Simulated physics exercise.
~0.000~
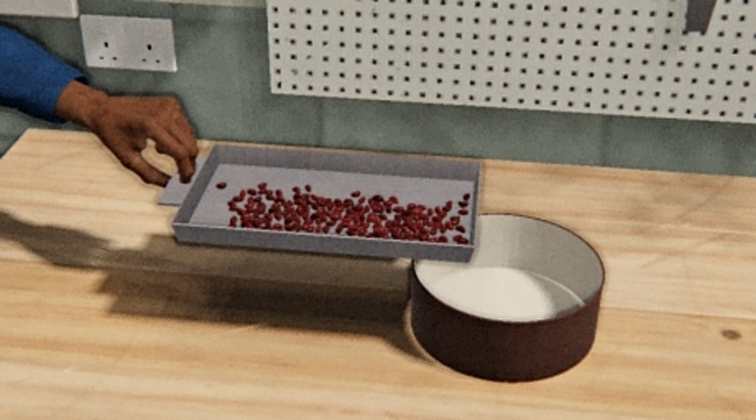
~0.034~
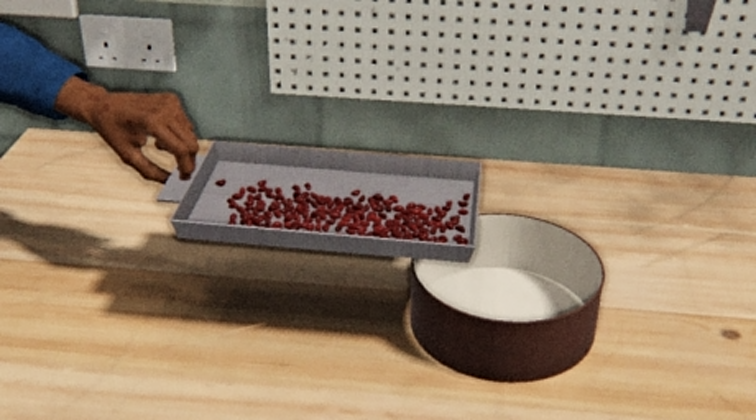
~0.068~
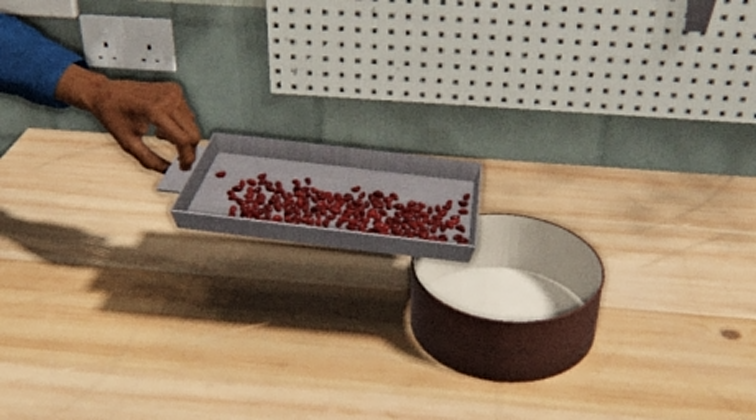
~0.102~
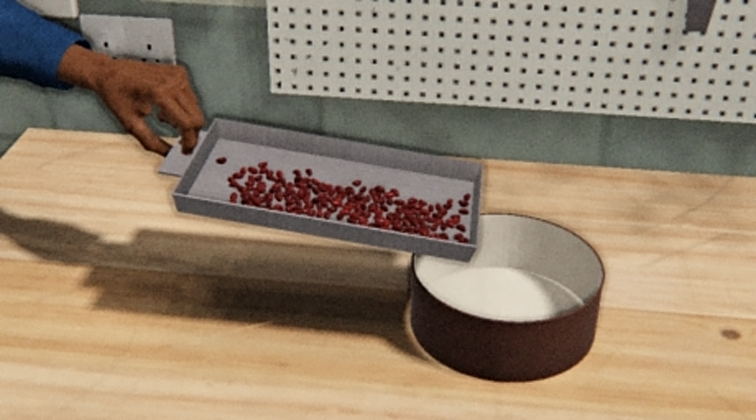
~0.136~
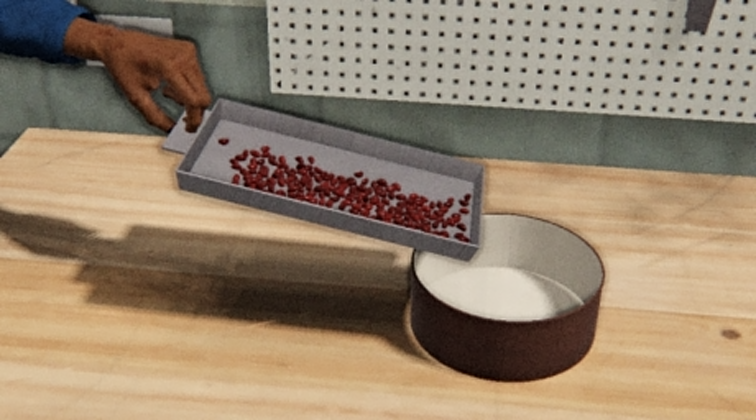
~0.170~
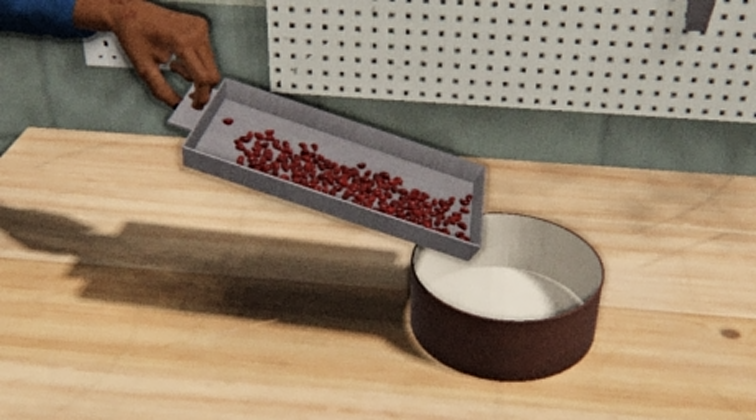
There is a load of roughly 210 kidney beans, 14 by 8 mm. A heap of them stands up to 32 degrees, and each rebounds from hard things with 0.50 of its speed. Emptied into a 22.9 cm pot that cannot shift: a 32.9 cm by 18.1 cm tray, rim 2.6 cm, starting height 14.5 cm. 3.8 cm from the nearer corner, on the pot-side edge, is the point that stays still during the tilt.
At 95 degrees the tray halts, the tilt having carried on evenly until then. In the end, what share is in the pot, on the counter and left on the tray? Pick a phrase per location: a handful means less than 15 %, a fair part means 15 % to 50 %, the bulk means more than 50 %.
Pot: The bulk, counter: A handful, tray: A handful.
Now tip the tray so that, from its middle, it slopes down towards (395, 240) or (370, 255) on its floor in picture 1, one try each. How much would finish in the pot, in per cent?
Around 65 % for the first direction, around 30 % for the second.
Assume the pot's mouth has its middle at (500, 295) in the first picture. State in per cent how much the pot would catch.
Roughly 70 per cent.
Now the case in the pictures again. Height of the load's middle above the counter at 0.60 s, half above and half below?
About 16 centimetres.
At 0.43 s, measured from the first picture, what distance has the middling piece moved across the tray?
It has moved some 4 cm from its start.
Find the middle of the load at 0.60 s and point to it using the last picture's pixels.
Roughly pixel (490, 217).
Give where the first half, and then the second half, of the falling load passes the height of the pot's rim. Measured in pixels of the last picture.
(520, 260) or so first, later (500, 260).
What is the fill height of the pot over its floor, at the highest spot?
I'd say near 2.0 centimetres.
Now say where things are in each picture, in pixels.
In the first frame, tray tilt 0 degrees, front corners at (177, 221) and (470, 243); middle of the pieces at (347, 221); pot at (508, 263).
In the second frame, tray tilt 1 degrees, front corners at (177, 218) and (470, 243); middle of the pieces at (346, 220).
In the third frame, tray tilt 3 degrees, front corners at (177, 208) and (471, 243); middle of the pieces at (346, 216).
In the fourth frame, tray tilt 7 degrees, front corners at (178, 192) and (472, 243), lowest corner right back; middle of the pieces at (348, 209).
In the fifth frame, tray tilt 12 degrees, front corners at (182, 169) and (474, 243), lowest corner right back; middle of the pieces at (350, 200).
In the sixth frame, tray tilt 17 degrees, front corners at (189, 146) and (476, 243), lowest corner right back; middle of the pieces at (352, 190); pot at (507, 263). Its pace works out near 155 degrees a second.
After 0.43 s, tilt 57 degrees; the tray holds 100 %, the pot 0 %.
After 0.60 s, tilt 83 degrees; the tray holds 85 %, the pot 0 %.
After 0.89 s, tilt 95 degrees; the tray holds 5 %, the pot 90 %.
At rest (1.8 s), pot 100 %, counter 0 %, tray 0 %.
